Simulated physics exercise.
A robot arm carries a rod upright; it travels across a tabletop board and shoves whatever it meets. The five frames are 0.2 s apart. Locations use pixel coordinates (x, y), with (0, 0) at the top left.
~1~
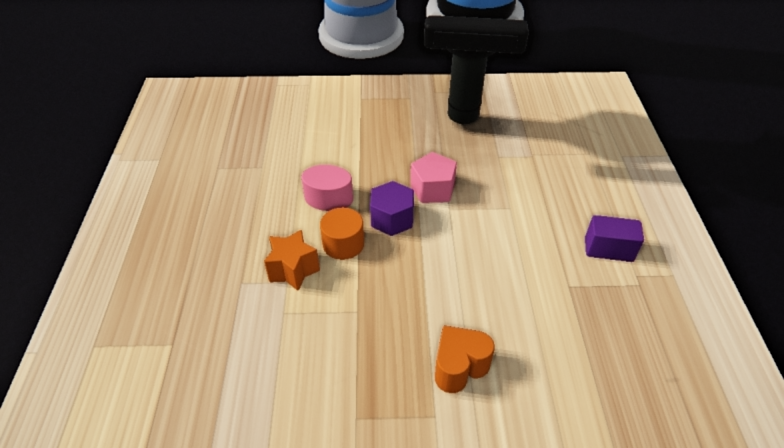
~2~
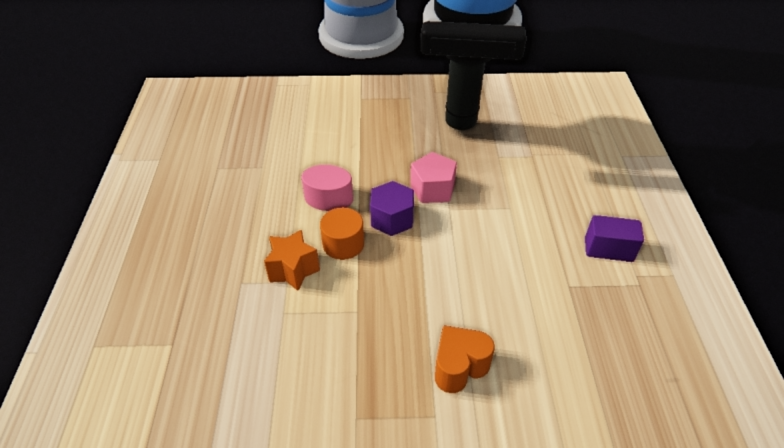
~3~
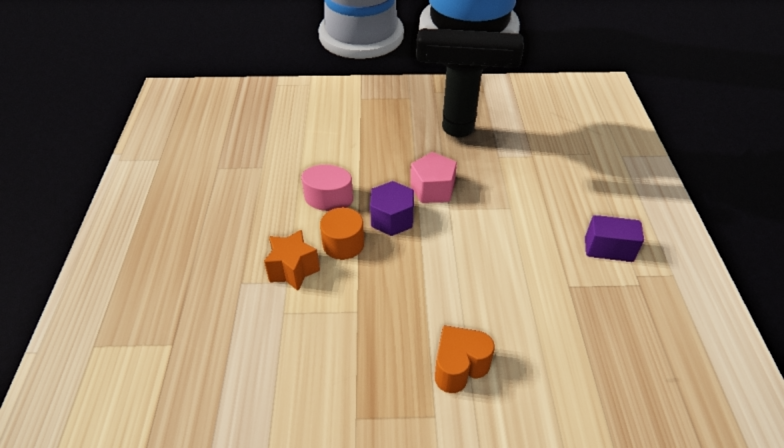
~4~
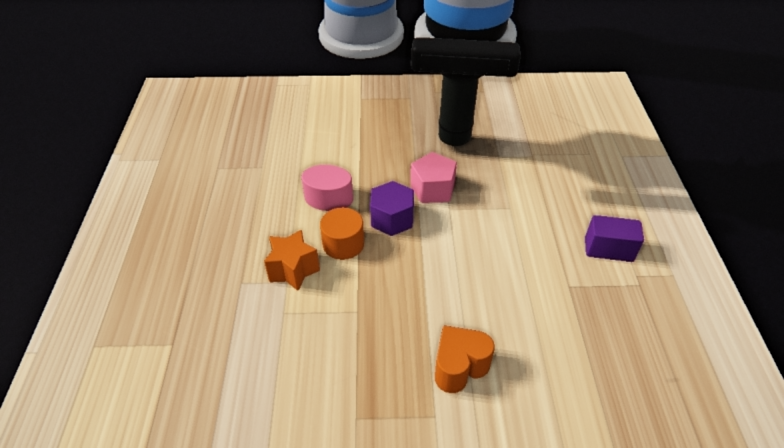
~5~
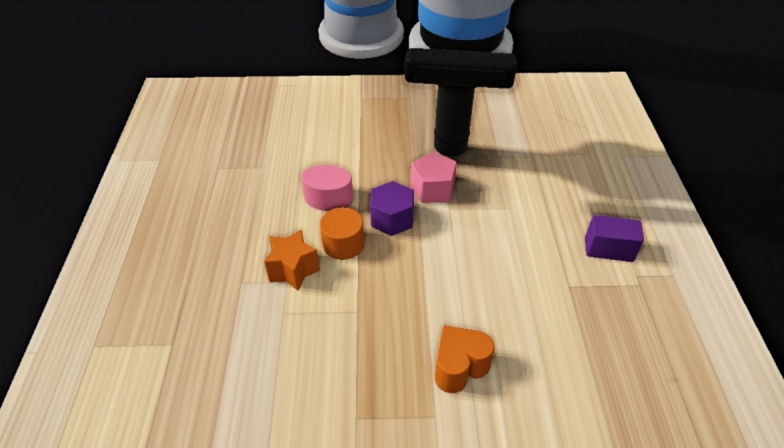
A black rod held by a robot arm starts near the back edge of a wooden table and moves slowly forward and slightly left, drawing close to the pink five-sided block. The orange, pink and purple blocks scattered across the table all stay still throughout.
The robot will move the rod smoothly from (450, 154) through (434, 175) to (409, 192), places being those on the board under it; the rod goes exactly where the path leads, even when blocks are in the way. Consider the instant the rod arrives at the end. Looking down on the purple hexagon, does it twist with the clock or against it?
From above, clockwise.
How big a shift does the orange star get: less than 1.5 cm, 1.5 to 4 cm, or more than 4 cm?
Within 1.5 cm.
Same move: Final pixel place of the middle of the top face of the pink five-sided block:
Final place: (423, 197).
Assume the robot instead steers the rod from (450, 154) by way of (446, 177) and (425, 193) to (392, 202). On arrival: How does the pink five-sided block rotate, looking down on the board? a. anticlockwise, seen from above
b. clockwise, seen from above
My pick is a.
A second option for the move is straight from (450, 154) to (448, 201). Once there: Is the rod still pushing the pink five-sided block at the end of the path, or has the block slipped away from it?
The rod keeps it before itself.
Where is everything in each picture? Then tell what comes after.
The first picture shows rod tip (463, 116); block tops, orange star (289, 248); pink oval (327, 176); purple hexagon (392, 197); pink five-sided block (435, 167).
The second picture shows rod (461, 121); blocks unchanged.
The third picture shows rod (458, 128); blocks unchanged.
The fourth picture shows rod (455, 137); blocks unchanged.
The fifth picture shows rod (451, 147); orange star (289, 248); pink oval (327, 176); purple hexagon (392, 197); pink five-sided block (435, 167).
What follows on the original path. Halfway along, rod (435, 168); pink five-sided block (430, 179), turned 15° anticlockwise.
At the end, rod (409, 184); orange star in place; pink oval in place; purple hexagon (382, 209), turned 45° clockwise; pink five-sided block (423, 197), turned 60° anticlockwise.
